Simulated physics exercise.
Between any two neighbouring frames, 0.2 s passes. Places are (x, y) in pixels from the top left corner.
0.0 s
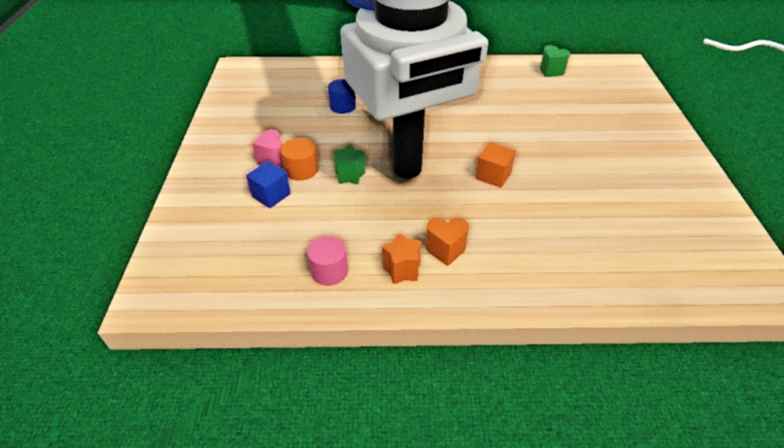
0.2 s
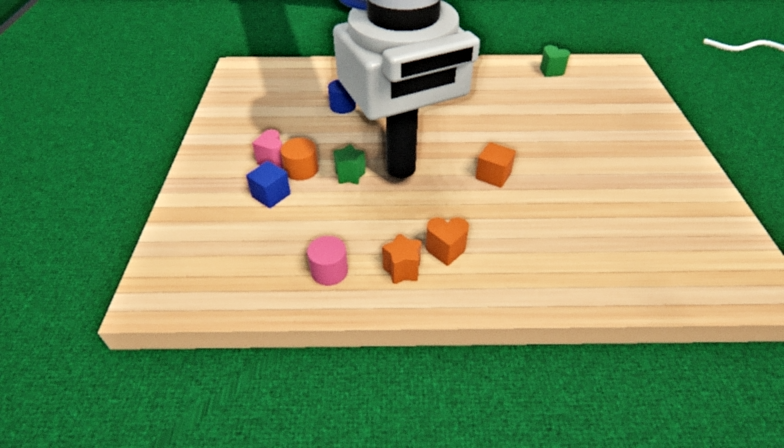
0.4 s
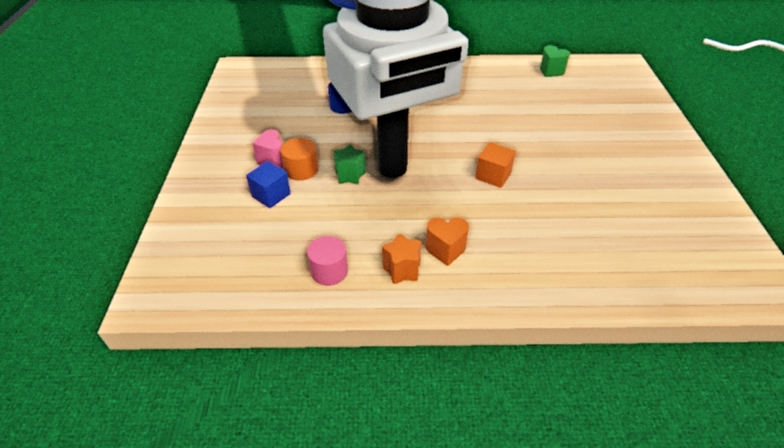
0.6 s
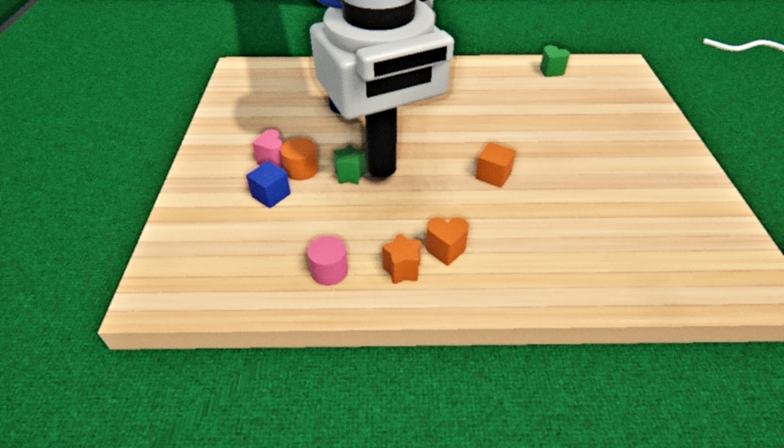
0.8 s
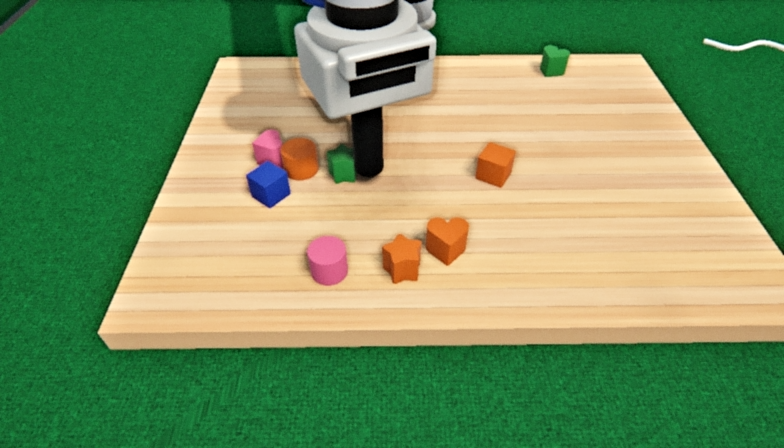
A grey and white robotic tool with a black rod stands over a pale wooden board on green cloth, seen from above and in front by a still camera. Orange, blue and pink blocks lie left of a green star, with pink and orange ones nearer, an orange cube right and a green block at the back. The rod slides left and nudges the star slightly left.
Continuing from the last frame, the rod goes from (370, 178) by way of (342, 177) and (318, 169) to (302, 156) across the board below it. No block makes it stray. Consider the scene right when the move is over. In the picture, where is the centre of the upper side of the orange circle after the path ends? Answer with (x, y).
At (246, 148).
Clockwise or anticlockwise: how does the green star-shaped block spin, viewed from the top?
It goes anticlockwise.
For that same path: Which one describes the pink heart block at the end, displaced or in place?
Here's my answer: The pink heart block gets displaced.
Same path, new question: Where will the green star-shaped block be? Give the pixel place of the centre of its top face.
The answer is (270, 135).
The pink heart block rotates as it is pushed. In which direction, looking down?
Looking down: Clockwise.
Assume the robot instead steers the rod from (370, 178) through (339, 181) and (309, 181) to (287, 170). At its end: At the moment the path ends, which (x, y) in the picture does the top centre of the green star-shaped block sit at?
About (266, 137).
What follows on the original path. One third of the way, rod at (341, 166); pink heart block at (258, 136), turned 25° clockwise; orange circle at (281, 147); green star-shaped block at (314, 151).
Two thirds of the way, rod at (317, 159); pink heart block at (245, 134), turned 70° clockwise; orange circle at (257, 147); green star-shaped block at (290, 144).
At the end, rod at (300, 146); blue square not moved; pink heart block at (241, 133), turned 85° clockwise; orange circle at (247, 148); green star-shaped block at (270, 135), turned 25° anticlockwise.
